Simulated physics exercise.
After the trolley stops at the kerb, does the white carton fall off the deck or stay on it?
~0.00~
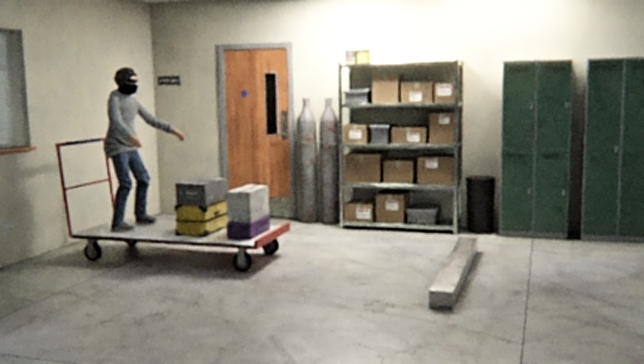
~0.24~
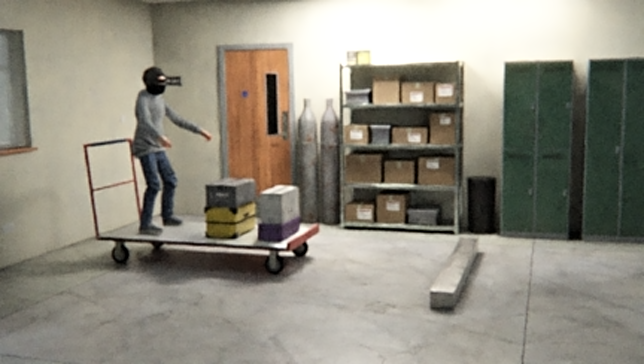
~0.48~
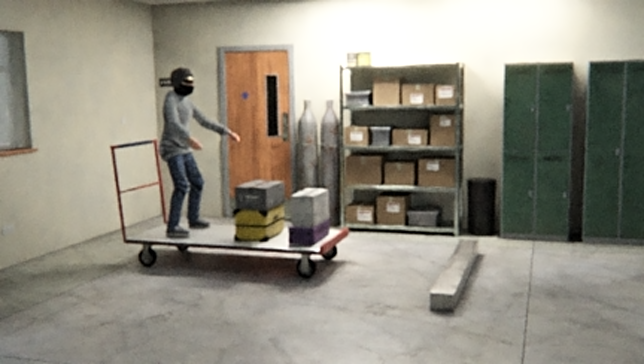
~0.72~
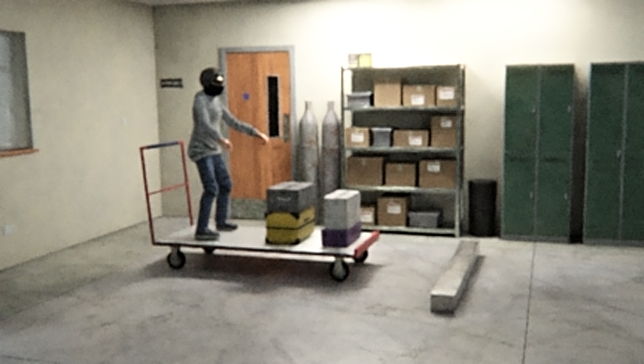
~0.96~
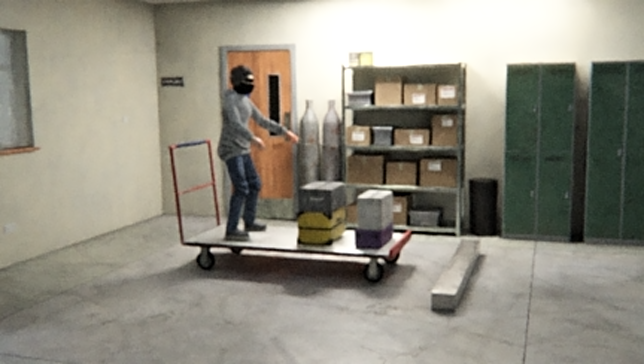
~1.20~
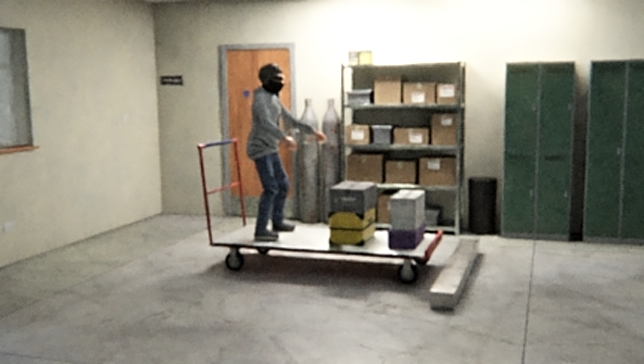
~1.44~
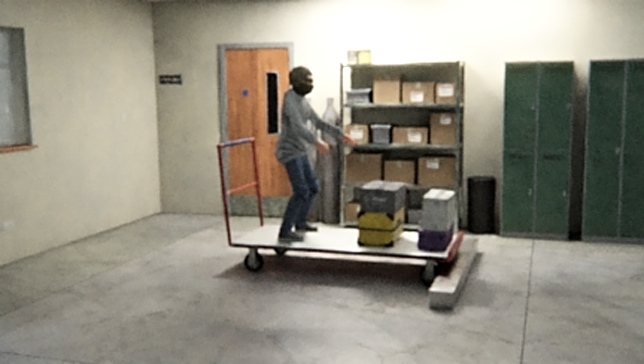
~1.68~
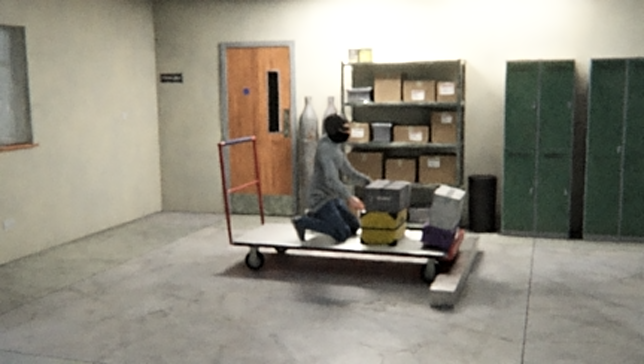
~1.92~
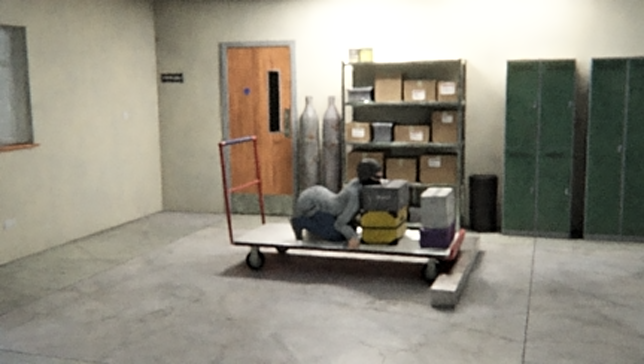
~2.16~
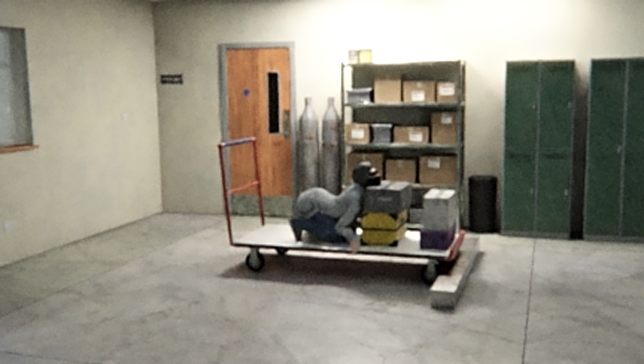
The white carton stays on the deck. It leans for a moment after the stop, then settles upright again above the purple toolbox.
